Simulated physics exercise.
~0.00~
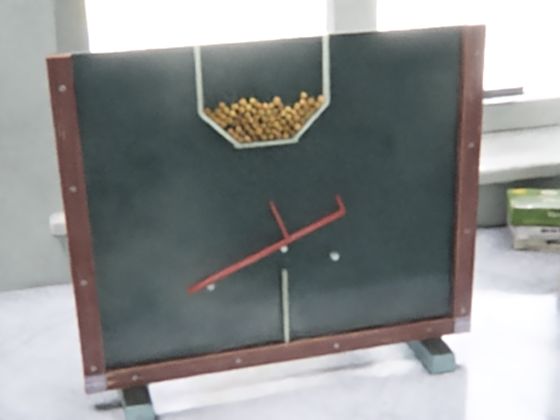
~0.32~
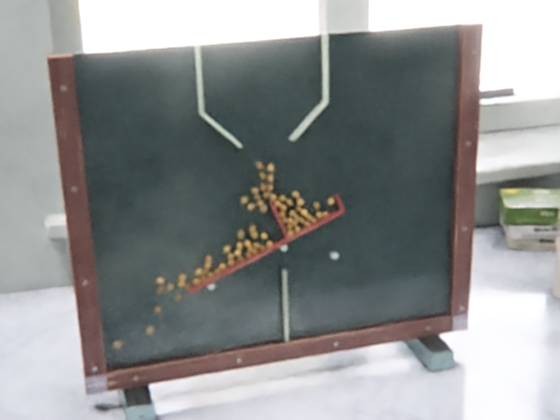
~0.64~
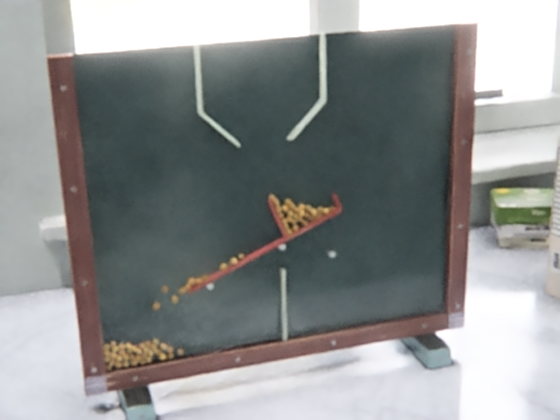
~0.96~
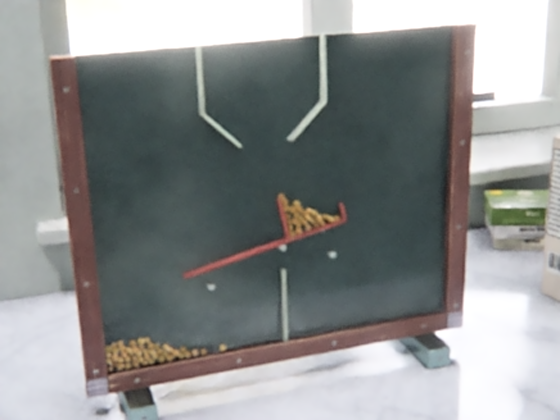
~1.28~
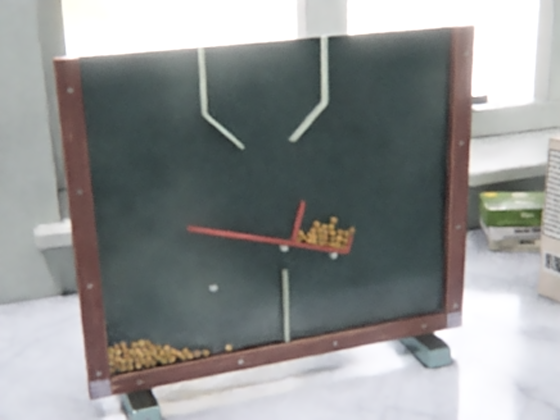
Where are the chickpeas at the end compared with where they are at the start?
At the start the chickpeas sit together in the hopper at the top, while at the end most lie in the bottom left of the case and the rest are on the right side of the red tray.
